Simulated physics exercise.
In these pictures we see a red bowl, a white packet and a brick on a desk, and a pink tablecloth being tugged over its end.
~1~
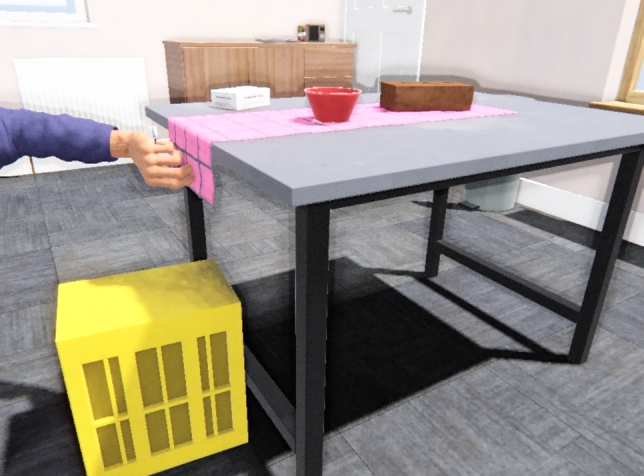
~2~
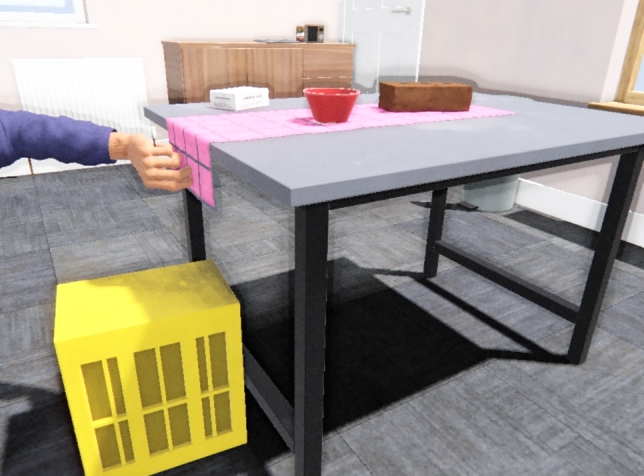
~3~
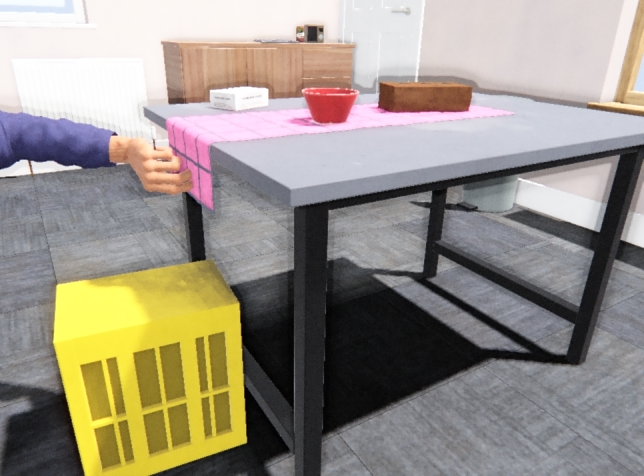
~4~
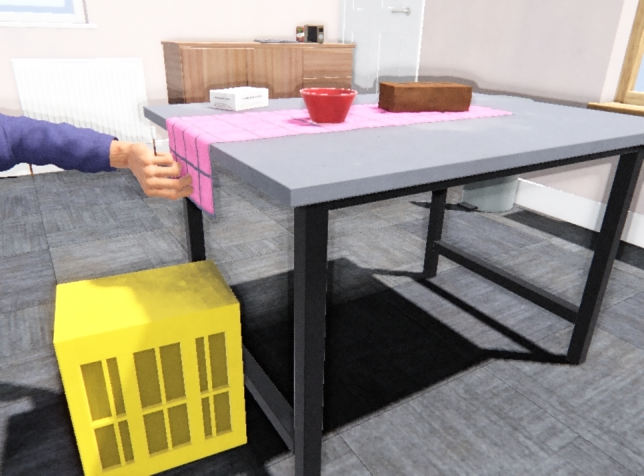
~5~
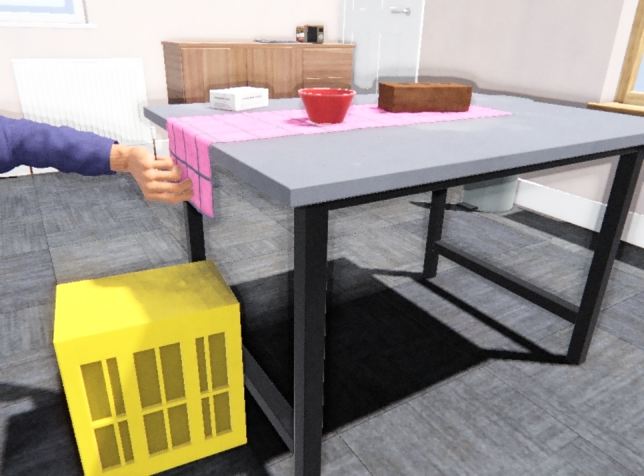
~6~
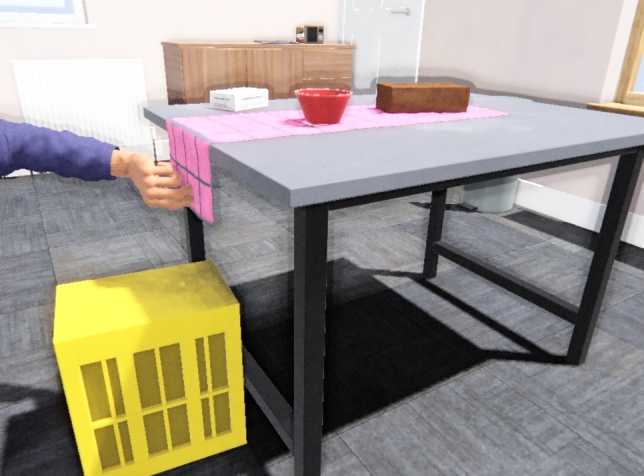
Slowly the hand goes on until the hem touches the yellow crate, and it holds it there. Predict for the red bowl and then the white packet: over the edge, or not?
Prediction - red bowl: Not over; white packet: Not over.
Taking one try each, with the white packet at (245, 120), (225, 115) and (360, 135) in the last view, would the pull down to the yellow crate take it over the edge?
First spot: It ends up off; second: It ends up off; third: It stays put.
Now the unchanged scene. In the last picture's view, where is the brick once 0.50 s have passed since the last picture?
It has reached (392, 100).
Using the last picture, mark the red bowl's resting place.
Around (246, 113).
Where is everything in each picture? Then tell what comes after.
In the first frame, tablecloth end (216, 211); red bowl (333, 90); white packet (241, 89); brick (427, 83); top of the crate (128, 312).
In the second frame, tablecloth end (217, 212), far hem (518, 114); white packet (240, 90); white packet stands beside the cloth.
In the third frame, tablecloth end (215, 214); red bowl (330, 91).
In the fourth frame, tablecloth end (216, 217), far hem (516, 114); white packet (240, 90).
In the fifth frame, tablecloth end (215, 220); red bowl (327, 91).
In the sixth frame, tablecloth end (215, 225), far hem (513, 115); red bowl (324, 92); white packet (239, 90); top of the crate (126, 313).
Then, 0.16 s after the last picture, hem going down; bowl moved a little; packet unmoved.
Then, 0.50 s after the last picture, hem going down; bowl carried along near (282, 110); packet unmoved.
Then, 0.82 s after the last picture, hem on the crate; bowl carried along near (253, 112); packet unmoved.
At rest, hem on the crate; bowl carried along near (247, 113); packet unmoved. The red bowl stays on the table and the white packet remains up there.
